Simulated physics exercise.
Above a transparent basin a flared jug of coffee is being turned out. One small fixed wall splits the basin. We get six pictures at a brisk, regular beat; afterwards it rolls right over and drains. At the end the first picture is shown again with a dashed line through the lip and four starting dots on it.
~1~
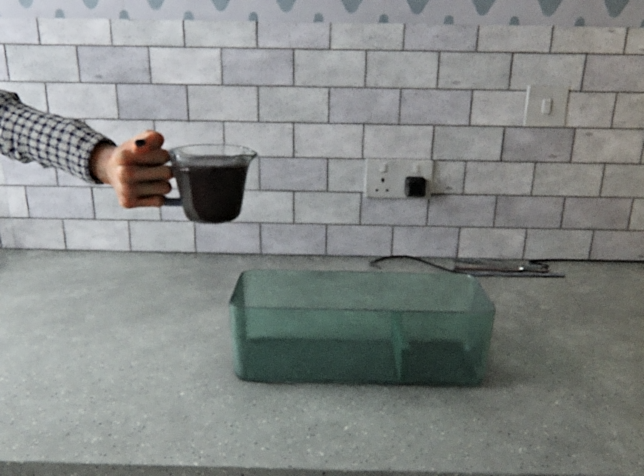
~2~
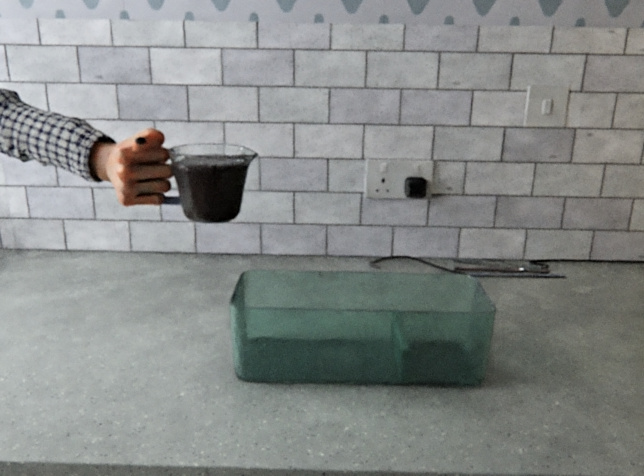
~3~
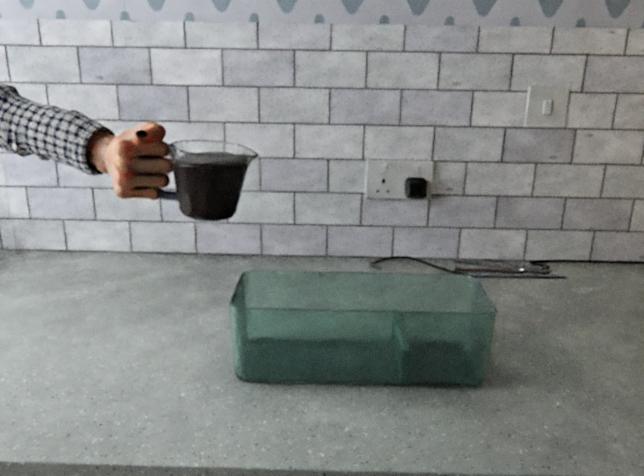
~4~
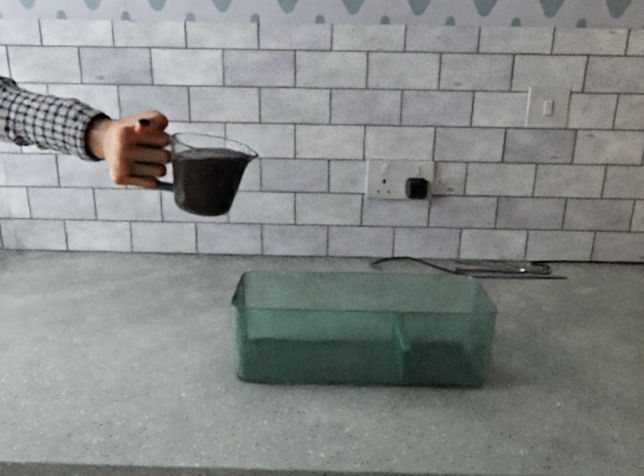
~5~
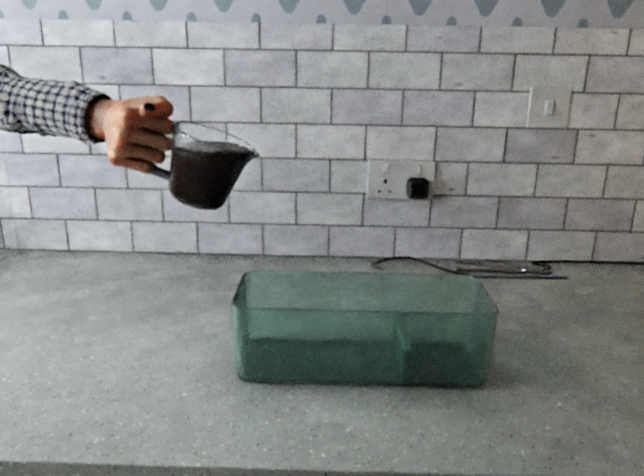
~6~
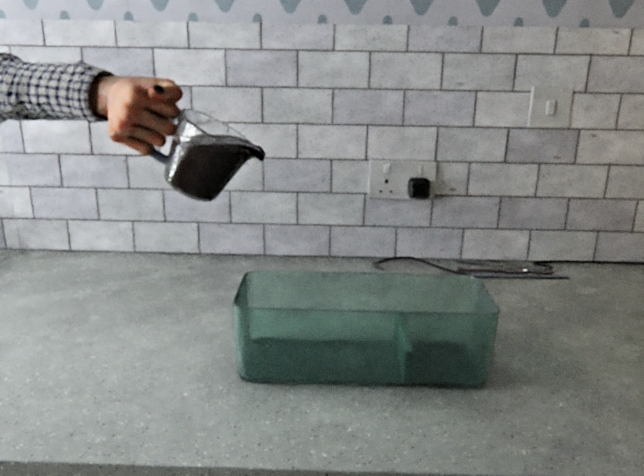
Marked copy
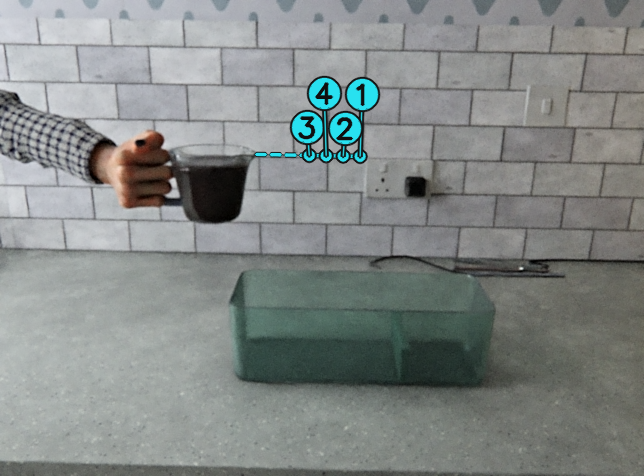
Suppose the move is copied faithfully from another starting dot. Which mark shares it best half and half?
The best spot is 4.
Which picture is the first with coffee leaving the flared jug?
Picture 6.
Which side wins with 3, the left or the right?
The left side.
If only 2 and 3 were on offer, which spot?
Here it is spot 2.
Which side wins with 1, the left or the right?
The right side.
On the marked copy, 1 at (360, 156); 2 at (343, 156); 3 at (309, 155); 4 at (326, 155).
For spot 1, about 8 % ends left of the wall and 90 % right of it.
For spot 2, about 17 % ends left of the wall and 81 % right of it.
For spot 3, about 91 % ends left of the wall and 5 % right of it; 4 % is lost outside.
For spot 4, about 54 % ends left of the wall and 43 % right of it; 3 % is lost outside.
